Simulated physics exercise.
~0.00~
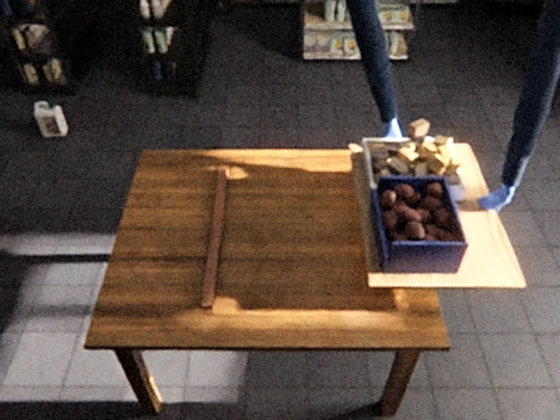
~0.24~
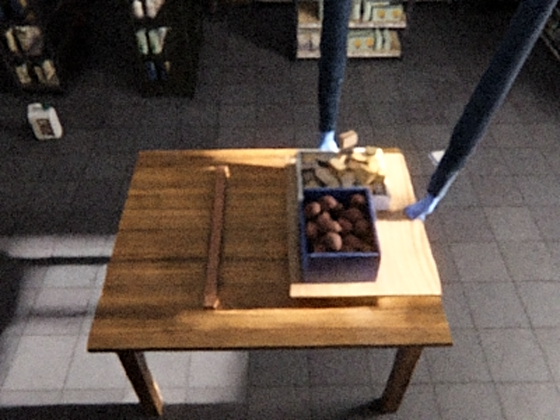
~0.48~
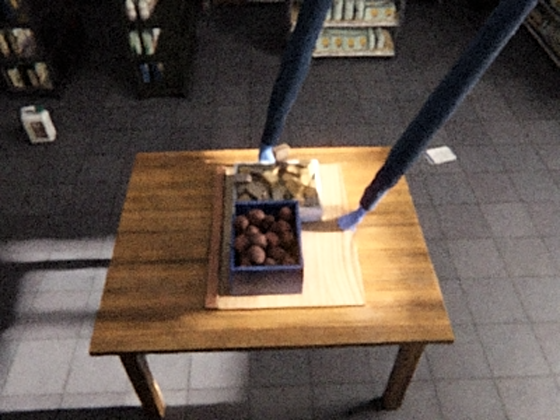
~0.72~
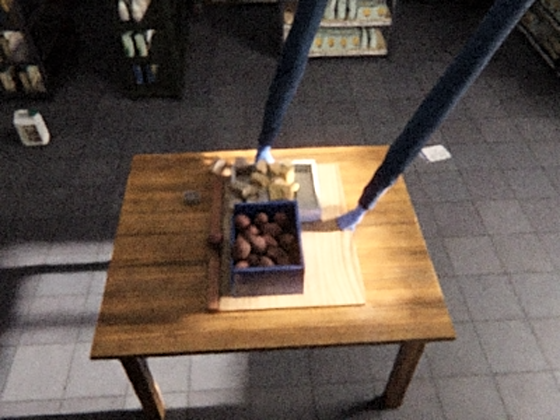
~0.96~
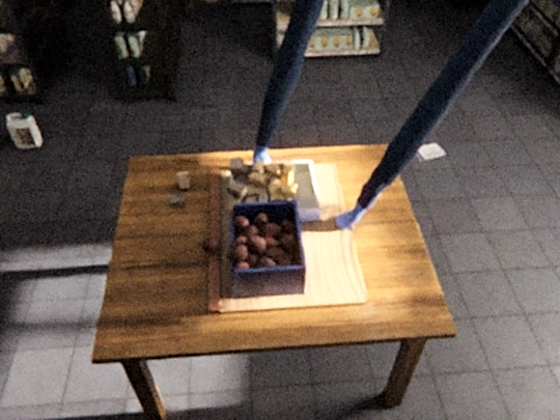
In a dim shop, blue arms slide a laden board left until a few pieces spill.
